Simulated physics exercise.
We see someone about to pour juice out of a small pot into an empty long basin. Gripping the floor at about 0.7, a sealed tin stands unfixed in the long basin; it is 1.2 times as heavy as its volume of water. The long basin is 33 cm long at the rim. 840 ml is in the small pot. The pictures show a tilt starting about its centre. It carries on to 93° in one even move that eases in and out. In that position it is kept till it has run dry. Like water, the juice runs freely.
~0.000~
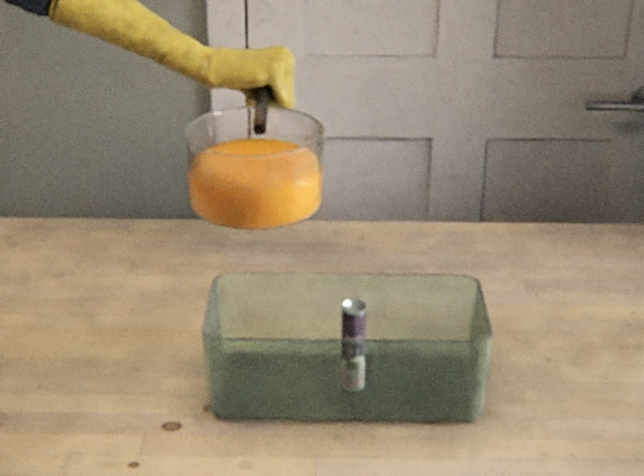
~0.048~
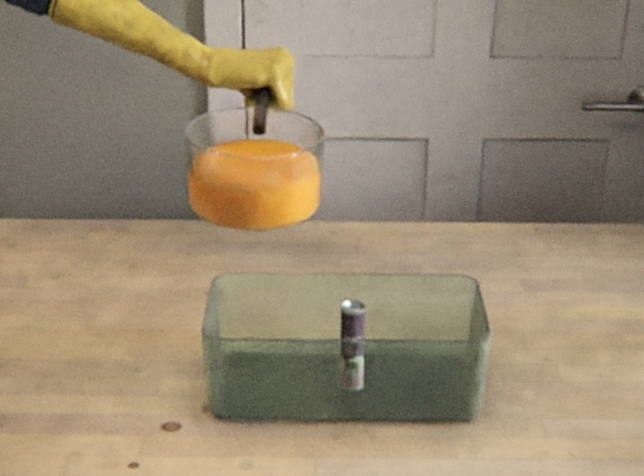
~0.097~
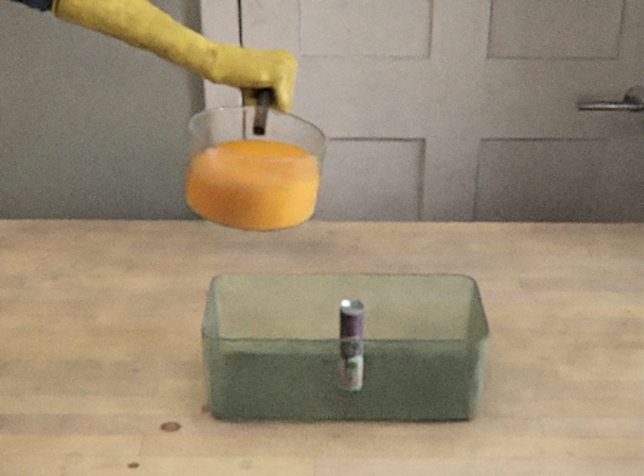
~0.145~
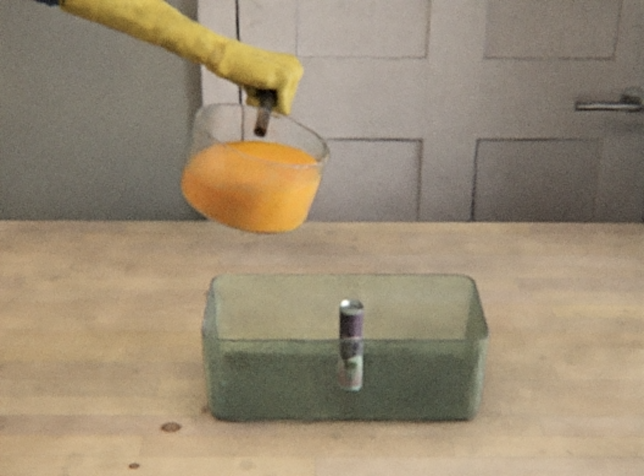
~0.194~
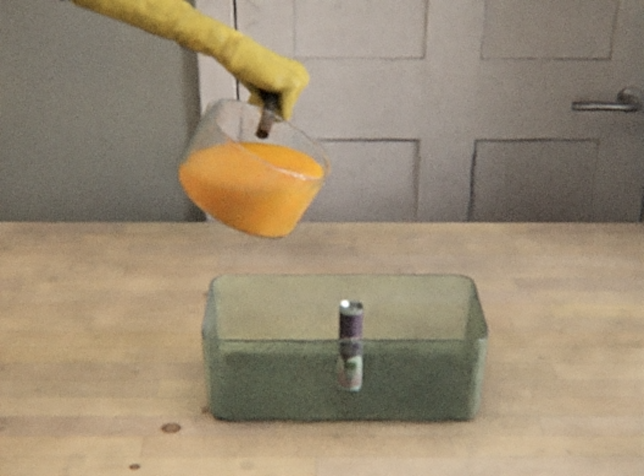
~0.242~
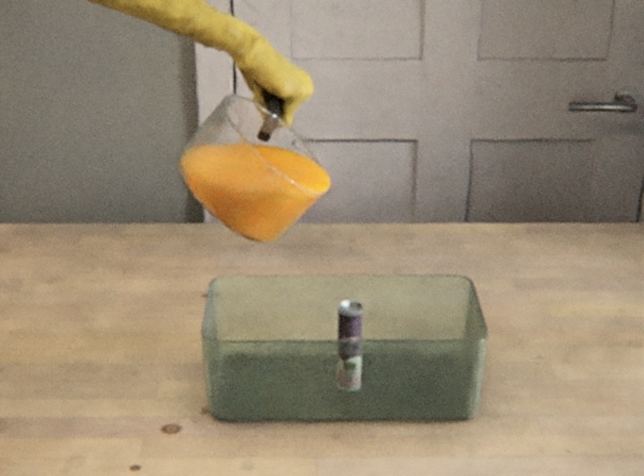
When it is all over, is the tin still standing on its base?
Yes, it is still on its base.
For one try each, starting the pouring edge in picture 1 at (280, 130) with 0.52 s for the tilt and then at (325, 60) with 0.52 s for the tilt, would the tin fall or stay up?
First it tips over; then it tips over.
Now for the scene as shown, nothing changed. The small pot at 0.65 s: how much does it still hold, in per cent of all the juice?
Near 18 in a hundred.
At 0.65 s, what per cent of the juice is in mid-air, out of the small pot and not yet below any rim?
14 per cent, roughly.
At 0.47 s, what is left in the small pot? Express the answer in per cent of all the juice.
42 %.
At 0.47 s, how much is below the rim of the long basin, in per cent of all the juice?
Roughly 10 per cent.
Then, 0.47 s in, the tilt is 91° and 41 per cent is still to pour; the tin stands where it began.
Then, 0.65 s in, the tilt is 93° and 18 per cent is still to pour; the tin stands where it began.
Then, 0.83 s in, the tilt is 93° and 7 per cent is still to pour; the tin stands where it began.
Then, 1.02 s in, the tilt is 93° and 3 per cent is still to pour; the tin stands where it began.
Finally, the tin stands where it began.
